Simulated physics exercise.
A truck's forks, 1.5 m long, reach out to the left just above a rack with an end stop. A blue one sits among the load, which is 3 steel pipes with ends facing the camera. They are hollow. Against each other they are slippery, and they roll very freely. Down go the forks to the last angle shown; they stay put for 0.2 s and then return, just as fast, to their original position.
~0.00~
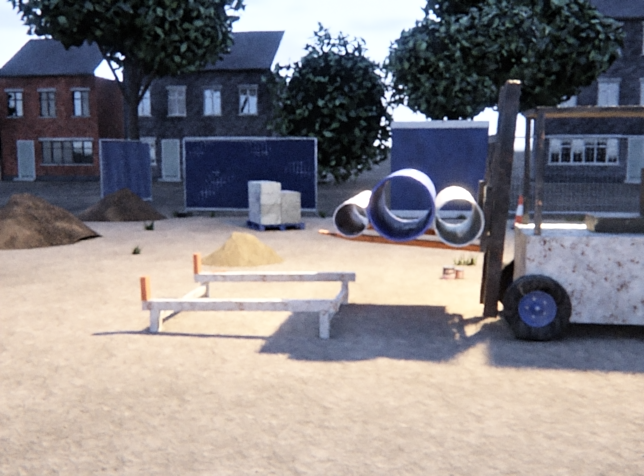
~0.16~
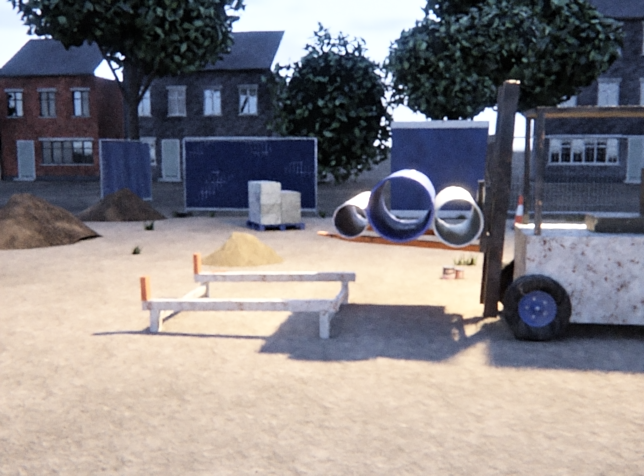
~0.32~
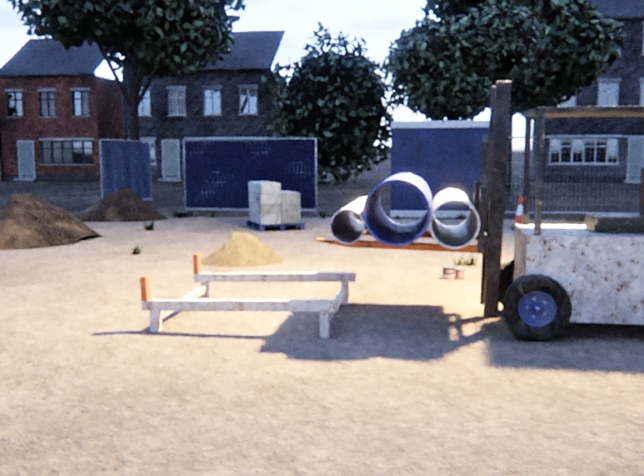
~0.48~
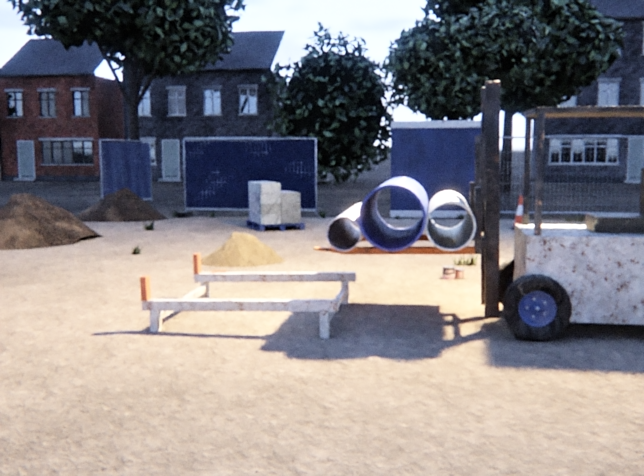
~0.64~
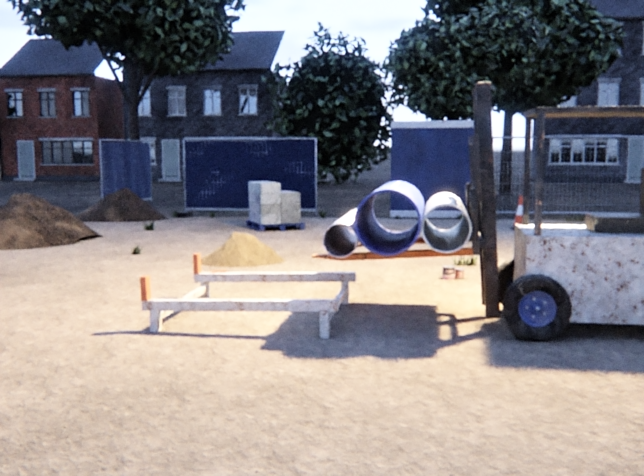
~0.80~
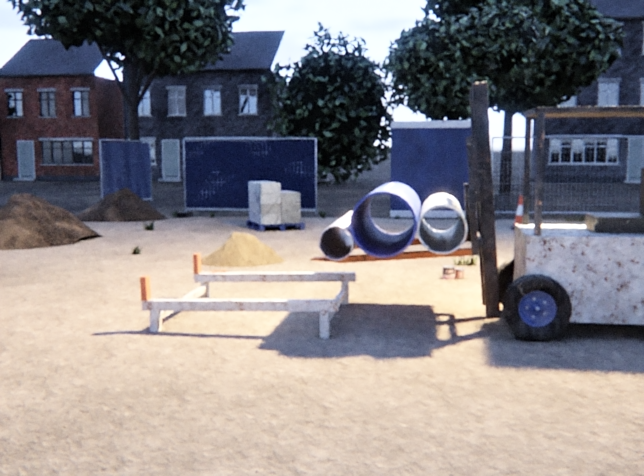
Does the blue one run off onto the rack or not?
It is going to stick around on the forks.
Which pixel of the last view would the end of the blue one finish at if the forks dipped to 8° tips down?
Near pixel (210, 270).
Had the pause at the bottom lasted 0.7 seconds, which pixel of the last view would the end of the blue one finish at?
It would finish close to (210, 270) in the last picture.
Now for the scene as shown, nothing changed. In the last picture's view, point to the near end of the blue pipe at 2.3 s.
Estimated pixel position: About (343, 204).
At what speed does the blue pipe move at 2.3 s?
About 0.0 m/s.
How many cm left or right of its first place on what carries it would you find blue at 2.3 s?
Blue 50 left.
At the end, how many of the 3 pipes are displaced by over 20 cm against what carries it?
That makes 1 in total.
After 2.3 s, blue is on the forks, 25 cm from the tips; 1 gone from the forks.
At rest (4.4 s), blue is on the forks, 75 cm from the tips; 1 gone from the forks.
